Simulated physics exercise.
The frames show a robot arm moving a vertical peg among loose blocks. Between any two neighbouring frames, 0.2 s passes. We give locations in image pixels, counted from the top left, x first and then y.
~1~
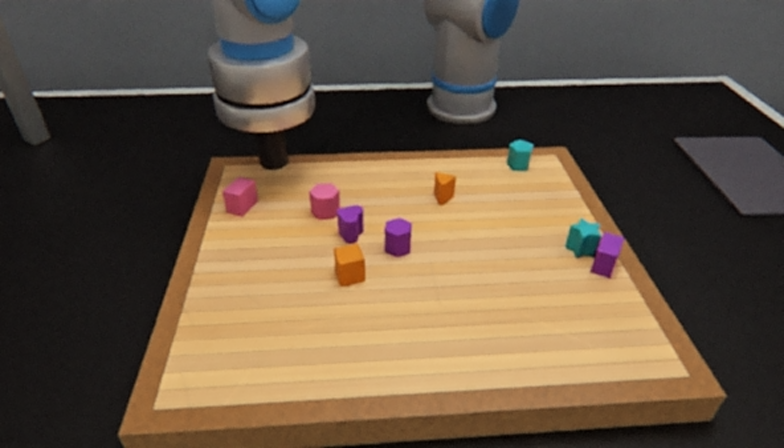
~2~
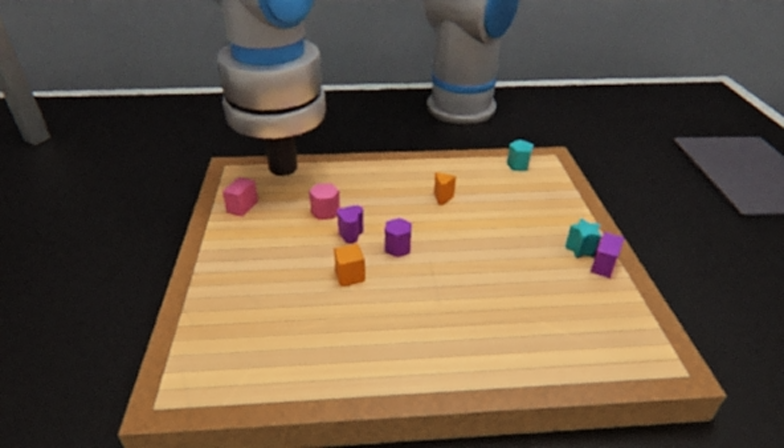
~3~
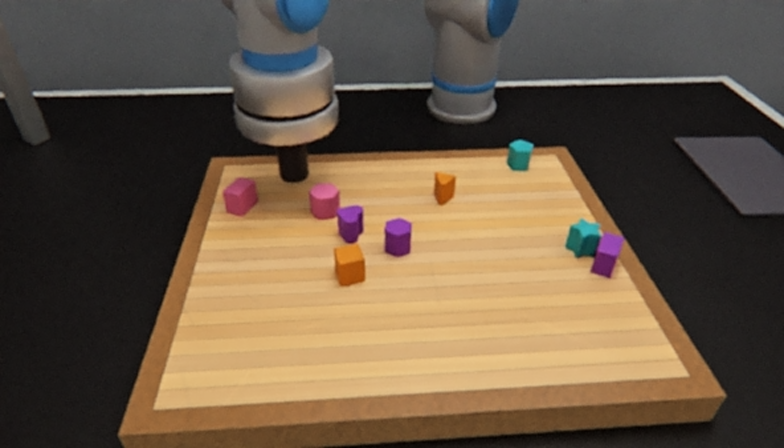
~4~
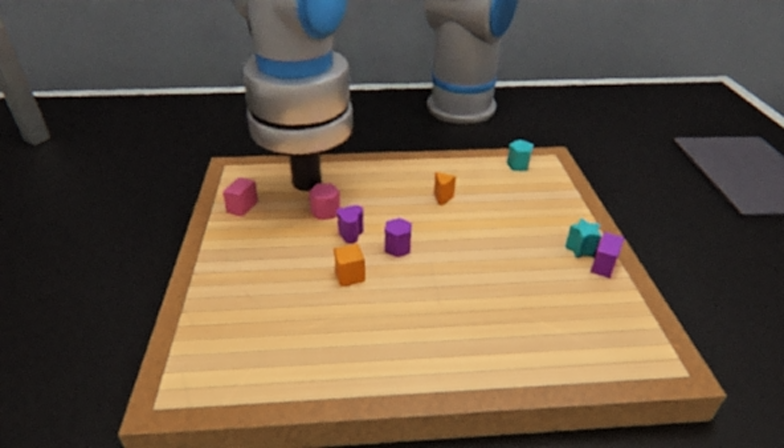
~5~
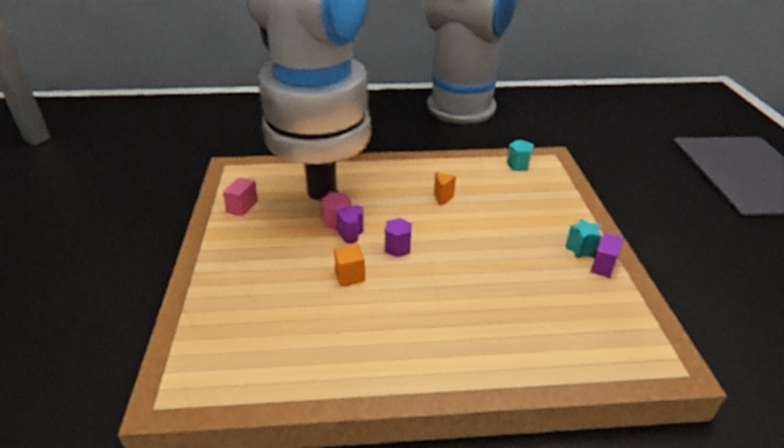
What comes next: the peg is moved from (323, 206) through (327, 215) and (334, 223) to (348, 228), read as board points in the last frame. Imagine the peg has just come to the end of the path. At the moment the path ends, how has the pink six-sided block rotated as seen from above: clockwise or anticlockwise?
Verdict: Clockwise.
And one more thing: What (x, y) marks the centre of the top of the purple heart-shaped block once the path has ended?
My best guess is (374, 236).
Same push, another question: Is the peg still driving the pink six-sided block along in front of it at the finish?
Short answer: Yes.
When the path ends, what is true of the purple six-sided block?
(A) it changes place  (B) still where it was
B (still where it was)
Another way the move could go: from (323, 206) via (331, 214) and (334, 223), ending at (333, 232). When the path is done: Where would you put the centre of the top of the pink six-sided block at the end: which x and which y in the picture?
It should be at about (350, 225).
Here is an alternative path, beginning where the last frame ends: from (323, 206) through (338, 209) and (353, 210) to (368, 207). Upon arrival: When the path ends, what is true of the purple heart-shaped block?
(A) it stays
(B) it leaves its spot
I'll go with B - it leaves its spot.
The first path, step by step. Halfway along, peg at (328, 206); pink six-sided block at (346, 212); purple heart-shaped block at (361, 224), turned 20° anticlockwise.
At the end, peg at (348, 214); pink six-sided block at (364, 221), turned 25° clockwise; purple heart-shaped block at (374, 236); purple six-sided block unmoved.
